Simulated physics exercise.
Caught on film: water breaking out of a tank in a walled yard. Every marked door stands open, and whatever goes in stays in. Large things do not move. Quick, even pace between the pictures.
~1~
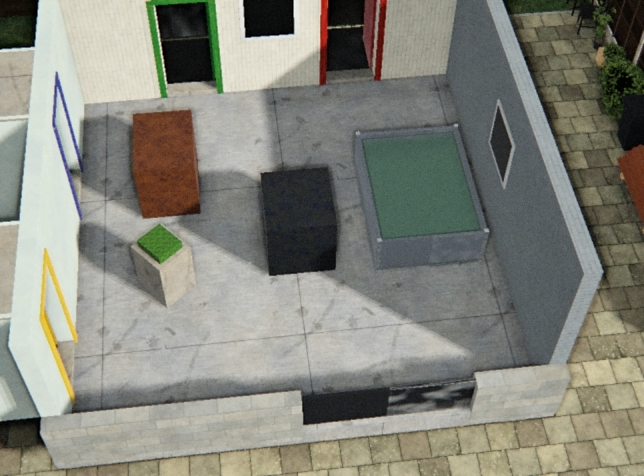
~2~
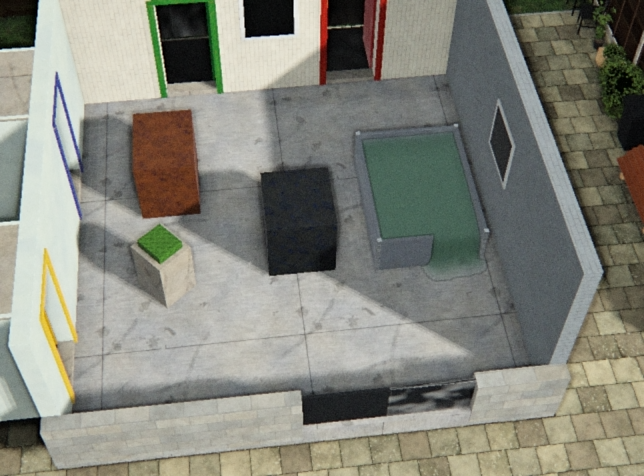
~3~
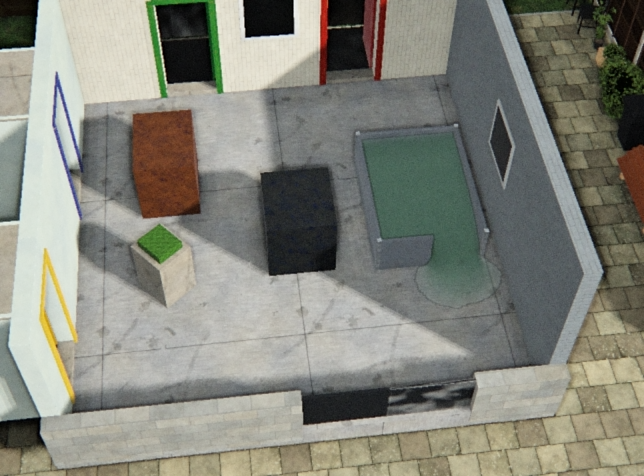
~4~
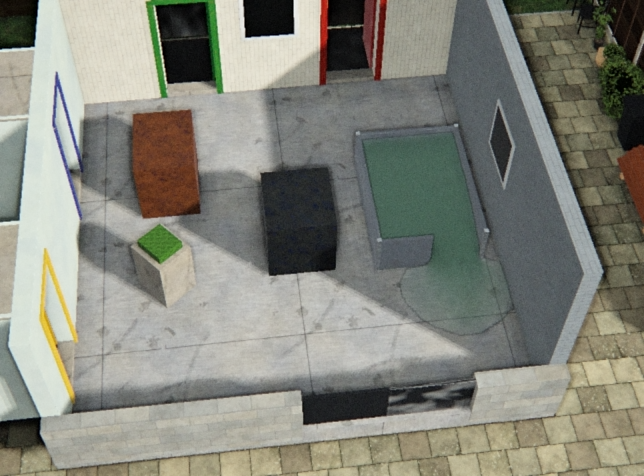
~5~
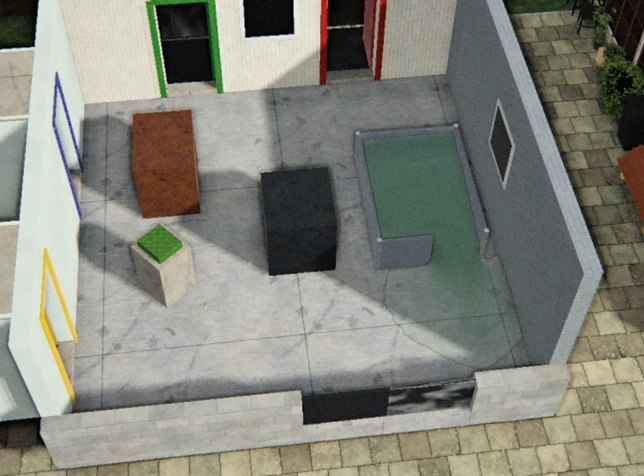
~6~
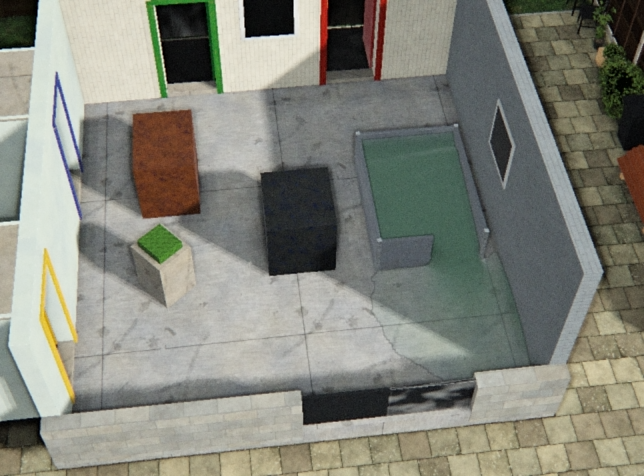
In a walled yard with brown, black and green-topped blocks, greenish water sits still in a gray tank, then pours through a gap in its front side and spreads across the concrete floor toward the low front wall.
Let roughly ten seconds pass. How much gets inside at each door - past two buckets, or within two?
The yellow door gets overwhelmed honestly; the blue door copes honestly; the red door copes honestly; the green door copes honestly.
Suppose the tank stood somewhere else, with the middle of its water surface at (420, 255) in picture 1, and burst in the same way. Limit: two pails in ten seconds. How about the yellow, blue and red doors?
My reading: The yellow door passes that mark; the blue door takes less; the red door stays under.
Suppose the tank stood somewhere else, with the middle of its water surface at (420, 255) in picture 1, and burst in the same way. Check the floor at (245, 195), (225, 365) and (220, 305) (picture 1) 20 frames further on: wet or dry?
Points in turn: Not reached; inundated; inundated.
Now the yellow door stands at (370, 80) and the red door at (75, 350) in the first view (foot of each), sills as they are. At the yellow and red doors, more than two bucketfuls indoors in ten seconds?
Yellow does not overflow; red overflows.
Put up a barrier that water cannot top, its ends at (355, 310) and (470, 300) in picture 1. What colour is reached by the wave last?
It is the green-painted one.
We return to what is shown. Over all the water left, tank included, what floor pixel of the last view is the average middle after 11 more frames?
Close to (428, 268), I reckon.
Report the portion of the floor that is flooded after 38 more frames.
Some 55 in a hundred.
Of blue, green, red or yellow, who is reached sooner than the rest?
That's the yellow-painted one.
A moment on, water covers 15 % of the floor; the yellow door not reached, the blue door not reached, the red door not reached, the green door not reached.
Next, water covers 15 % of the floor; the yellow door not reached, the blue door not reached, the red door not reached, the green door not reached.
Then, water covers 40 % of the floor; the yellow door not reached, the blue door not reached, the red door not reached, the green door not reached.
Later, water covers 55 % of the floor; the yellow door over two buckets in, the blue door wet at the sill, nothing in, the red door not reached, the green door not reached.
In the end, water covers 80 % of the floor; the yellow door far over two buckets in, the blue door wet at the sill, nothing in, the red door wet at the sill, nothing in, the green door wet at the sill, nothing in.
